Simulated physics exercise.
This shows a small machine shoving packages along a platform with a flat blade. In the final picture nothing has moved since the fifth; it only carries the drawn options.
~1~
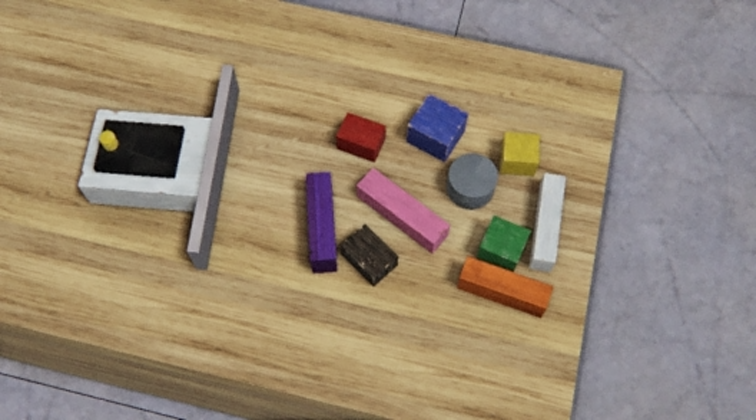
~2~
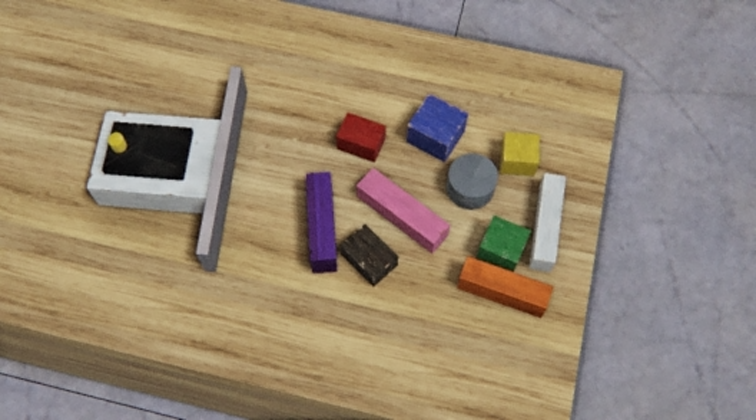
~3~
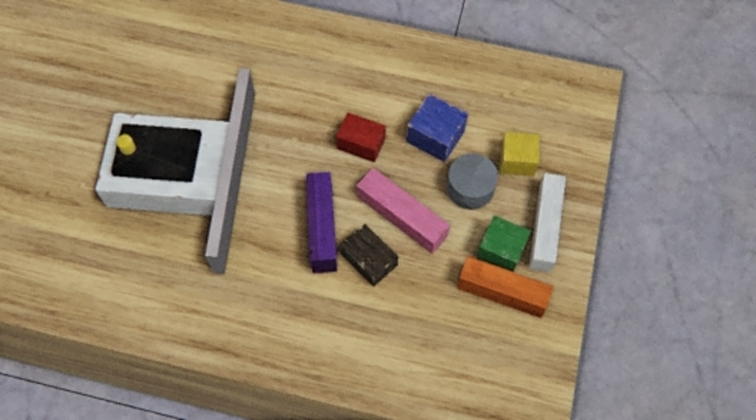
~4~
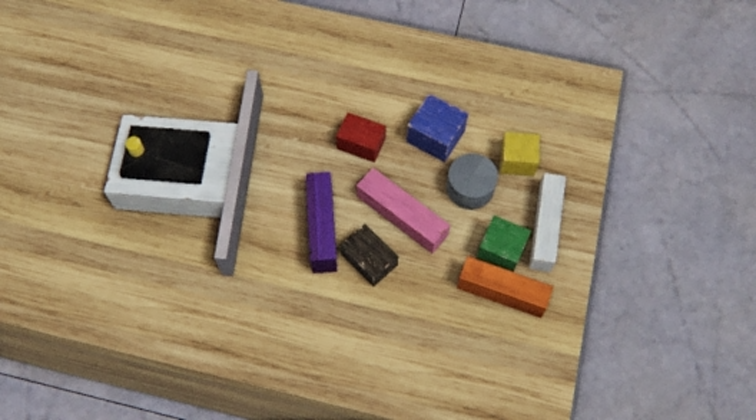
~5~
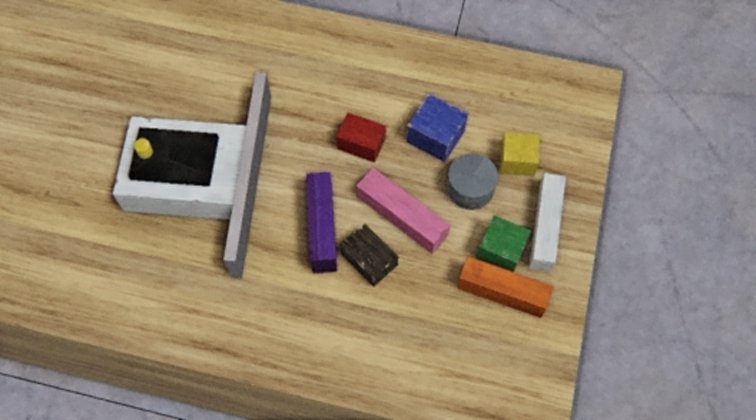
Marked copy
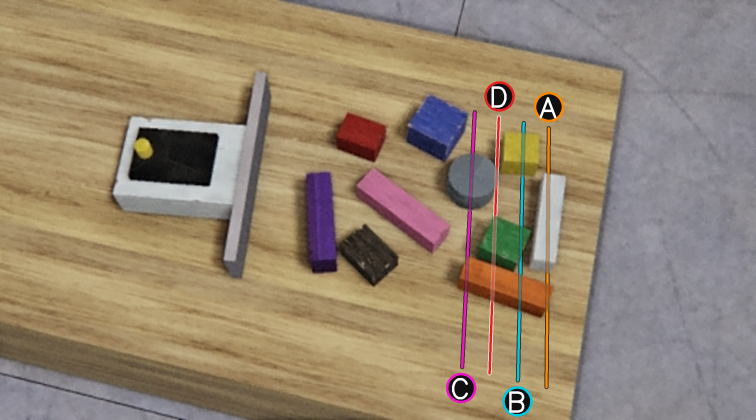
White robot with a flat grey blade creeping right across a wooden platform towards a scattering of stationary coloured blocks.
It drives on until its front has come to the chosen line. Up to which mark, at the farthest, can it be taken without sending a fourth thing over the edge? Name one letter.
It can go as far as B.
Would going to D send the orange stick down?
By then, yes.
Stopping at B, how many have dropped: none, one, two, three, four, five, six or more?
In all, three.
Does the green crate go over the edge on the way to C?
No.
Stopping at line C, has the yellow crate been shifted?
Yes.
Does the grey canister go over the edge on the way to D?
No.
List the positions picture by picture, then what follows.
In the first frame, black crate (369, 255); blue crate (437, 128); yellow crate (519, 154).
In the second frame, robot (154, 150); orange stick (505, 287).
In the third frame, robot (163, 152); green crate (503, 246).
In the fourth frame, robot (172, 154); pink bar (403, 211).
In the fifth frame, robot (180, 156); white bar (548, 222); black crate (369, 255); blue crate (437, 128).
On the copy, A at (548, 249); B at (521, 243); C at (469, 231); D at (495, 237).
On B. First, robot (278, 178); black crate (399, 261); red crate (378, 135).
Then, robot (376, 200); orange stick (563, 314); white bar (570, 218).
Finally, robot (455, 218); green crate over the edge; orange stick over the edge; three fallen.
By contrast, A drops six; C is within the limit but short; D is within the limit but short.
